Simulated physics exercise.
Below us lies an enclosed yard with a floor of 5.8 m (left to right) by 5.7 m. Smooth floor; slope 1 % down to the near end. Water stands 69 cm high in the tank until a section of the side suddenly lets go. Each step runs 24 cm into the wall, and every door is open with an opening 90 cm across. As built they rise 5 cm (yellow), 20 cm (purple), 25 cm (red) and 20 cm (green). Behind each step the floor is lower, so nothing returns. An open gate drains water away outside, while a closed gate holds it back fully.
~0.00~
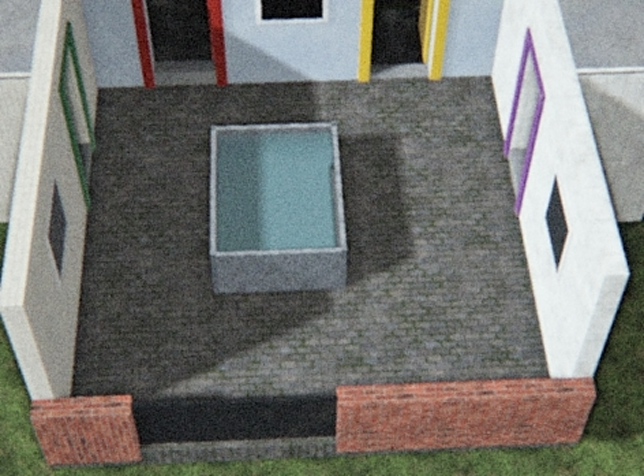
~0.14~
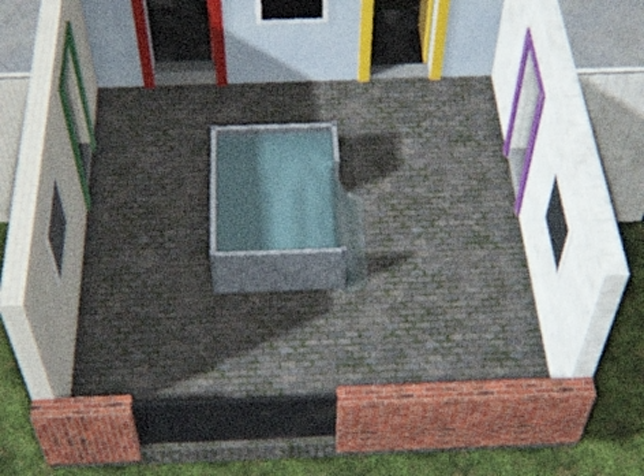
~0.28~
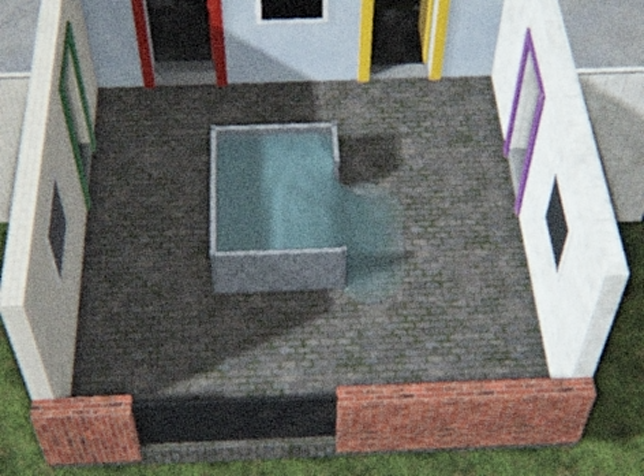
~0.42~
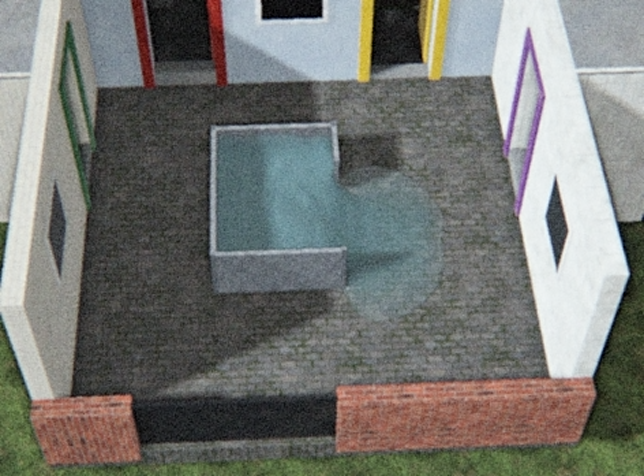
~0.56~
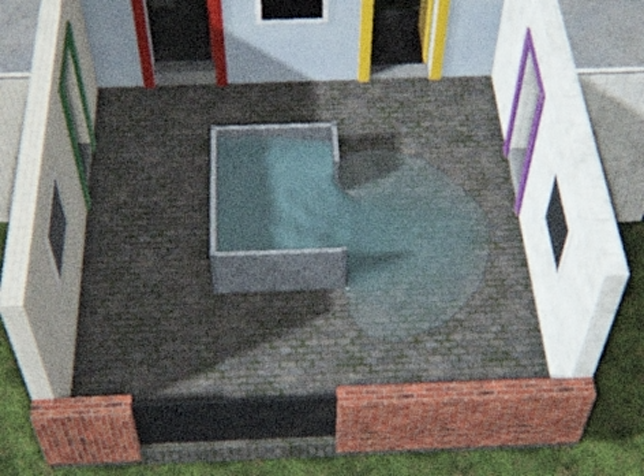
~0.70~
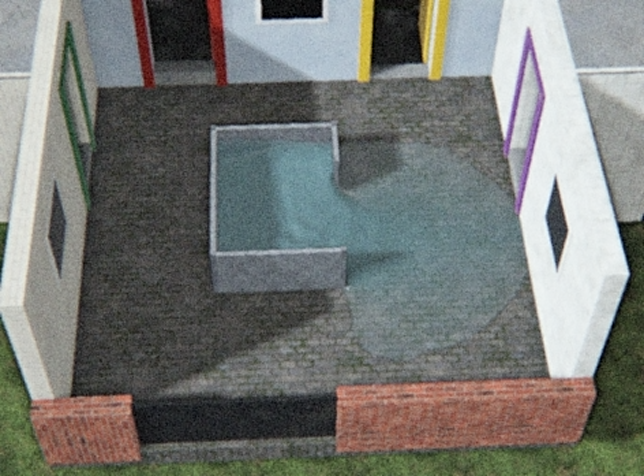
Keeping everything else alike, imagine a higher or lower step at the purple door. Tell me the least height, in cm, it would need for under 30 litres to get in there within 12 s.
You would need roughly 21 cm.
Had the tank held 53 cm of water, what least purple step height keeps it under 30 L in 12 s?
Roughly 15 cm high.
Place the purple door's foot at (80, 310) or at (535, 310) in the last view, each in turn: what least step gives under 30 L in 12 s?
You'd want about 8.0 cm there first, then about 23 cm.
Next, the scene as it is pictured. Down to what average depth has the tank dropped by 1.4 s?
Roughly 36 cm.
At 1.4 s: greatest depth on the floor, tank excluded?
Up to some 41 cm.
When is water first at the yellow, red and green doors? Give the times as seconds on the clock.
Door yellow 2.4 s / door red 3.8 s / door green 5.5 s.
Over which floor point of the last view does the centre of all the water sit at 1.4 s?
Centre estimate: (364, 235) px, approximately.
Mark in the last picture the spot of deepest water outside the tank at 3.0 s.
Around (554, 402).
After 1.4 s water covers 30 % of the floor, deepest (41 cm) near (512, 257); 29 cm at the purple door, 7 litres in over its 20 cm step.
After 3.0 s water covers 45 % of the floor, deepest (33 cm) near (554, 402); 18 cm at the purple door, 38 litres in over its 20 cm step.
After 12.0 s water covers 100 % of the floor, deepest (12 cm) near (74, 369); 3 cm at the purple door, 38 litres in over its 20 cm step.
At the purple door as built, the water arrived by 0.8 s and peaked near 29 cm at 1.6 s.
Run again over the same 12 s with other heights there, 62 litres in over 17.5 cm, 18 litres over 23.5 cm. The limit of 30 litres is kept from about 21 cm up.
